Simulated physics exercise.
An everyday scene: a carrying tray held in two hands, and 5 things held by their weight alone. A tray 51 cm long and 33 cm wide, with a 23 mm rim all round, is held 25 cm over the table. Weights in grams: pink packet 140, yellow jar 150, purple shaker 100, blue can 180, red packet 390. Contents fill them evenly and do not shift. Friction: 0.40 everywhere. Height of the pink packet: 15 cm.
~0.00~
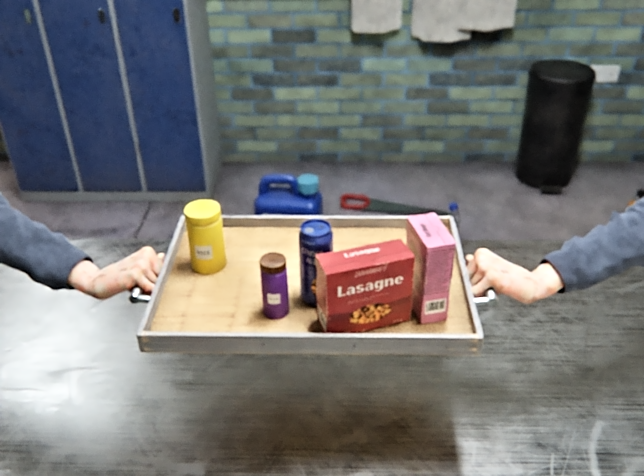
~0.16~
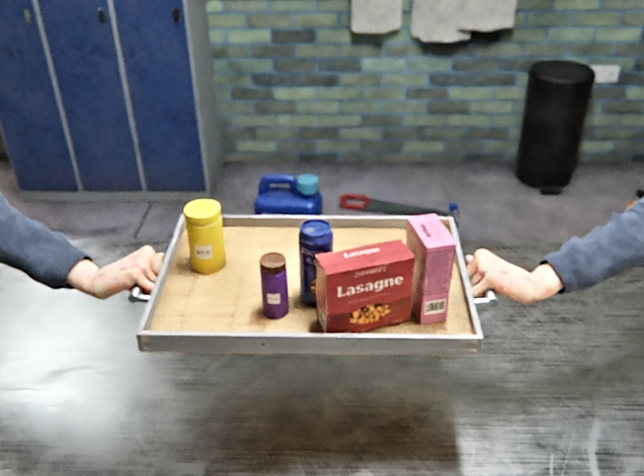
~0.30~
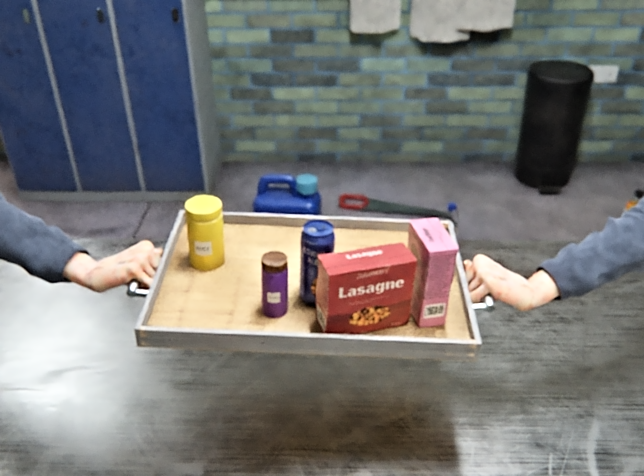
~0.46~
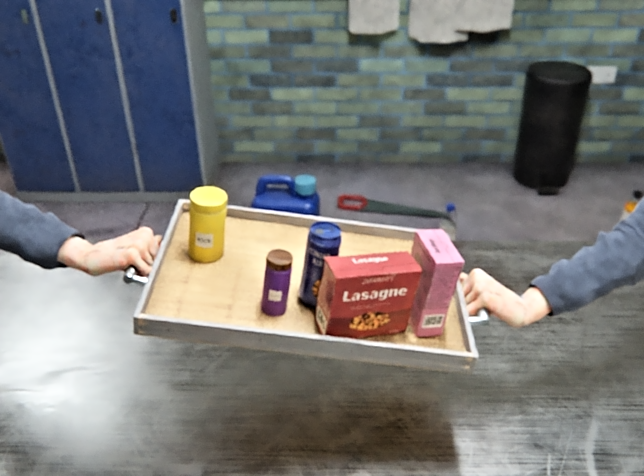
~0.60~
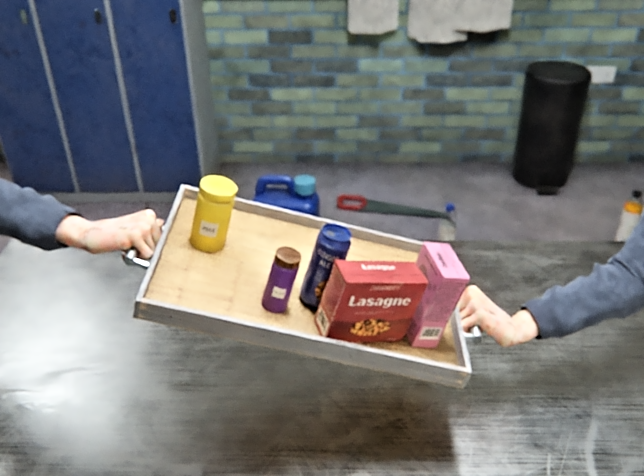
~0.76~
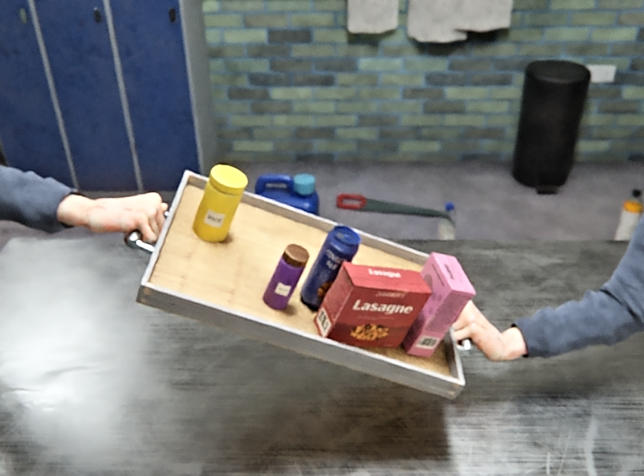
Tray of jars and packets held level by two hands, then tilting steadily right edge down, the items still standing on it.
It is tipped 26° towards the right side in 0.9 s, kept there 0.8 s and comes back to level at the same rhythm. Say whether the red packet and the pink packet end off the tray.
The red packet remains on the tray; the pink packet comes off the tray.
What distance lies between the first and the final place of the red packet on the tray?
About 9 cm.
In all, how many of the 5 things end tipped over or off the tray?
In all, 4.
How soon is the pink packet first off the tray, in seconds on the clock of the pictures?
Near 1.0 s.
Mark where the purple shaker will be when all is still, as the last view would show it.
Around (346, 289).
By 1.16 s, tray tilted 26°, right edge down; pink packet now off the tray; red packet 7 cm from its spot near (409, 327); blue can on its side.
By 1.56 s, tray tilted 26°, right edge down; red packet 9 cm from its spot near (424, 333); blue can on its side; purple shaker on its side.
By 2.26 s, tray tilted 12°, right edge down; yellow jar now off the tray; red packet 9 cm from its spot near (426, 312); blue can on its side.
When it is over (3.2 s), off the tray, pink packet and yellow jar; lying over on the tray, purple shaker and blue can; not toppled but over 5 cm from the start, red packet. In the last view, red packet near (422, 292), pink packet near (538, 372).
